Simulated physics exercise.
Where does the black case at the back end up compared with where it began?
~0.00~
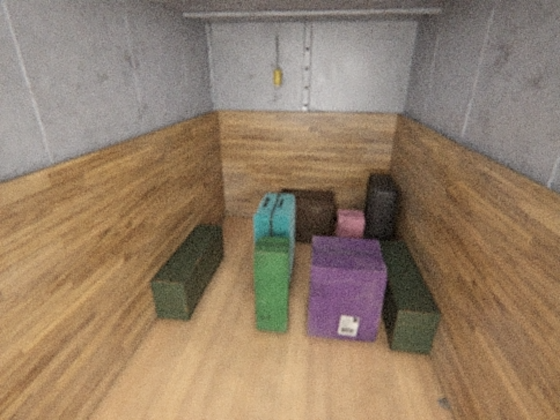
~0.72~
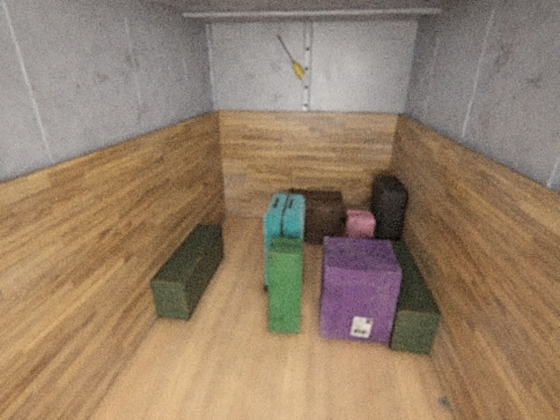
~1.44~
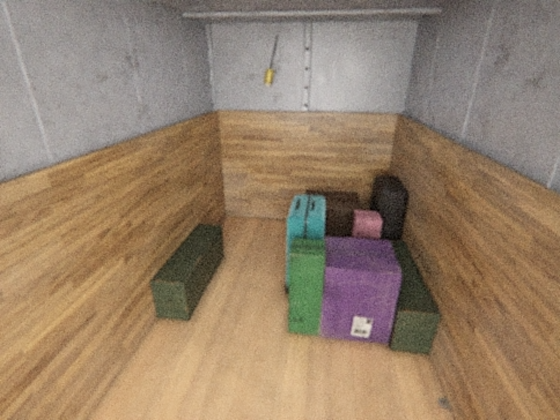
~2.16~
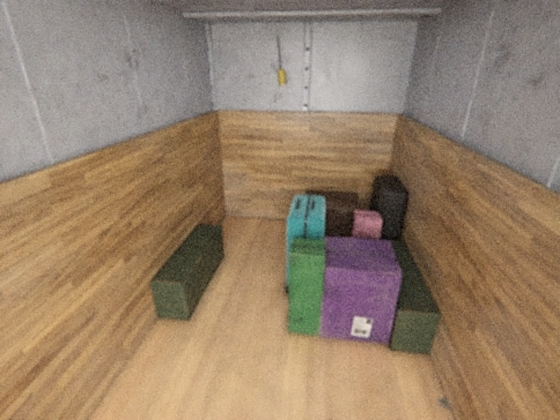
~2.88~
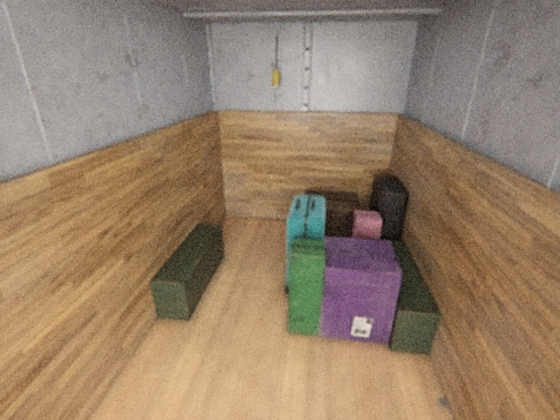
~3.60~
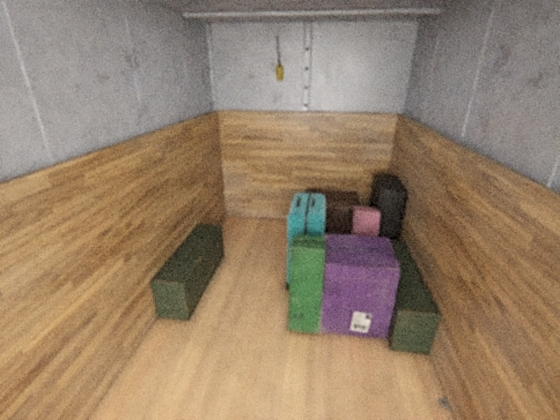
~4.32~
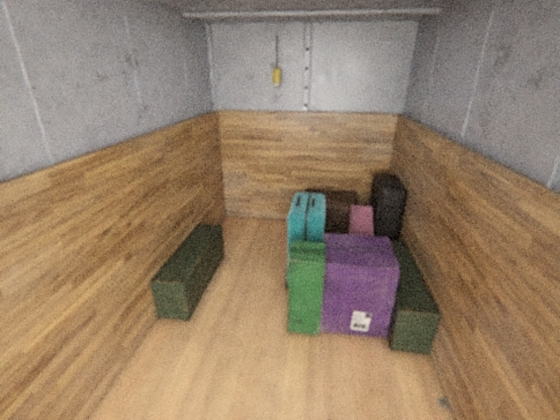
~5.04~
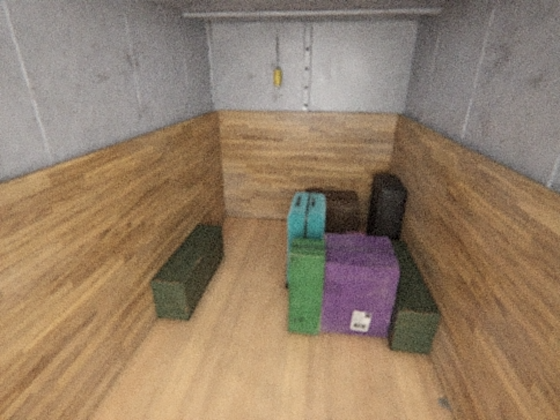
It is still standing in the far right corner of the load bay, in about the same spot where it began.
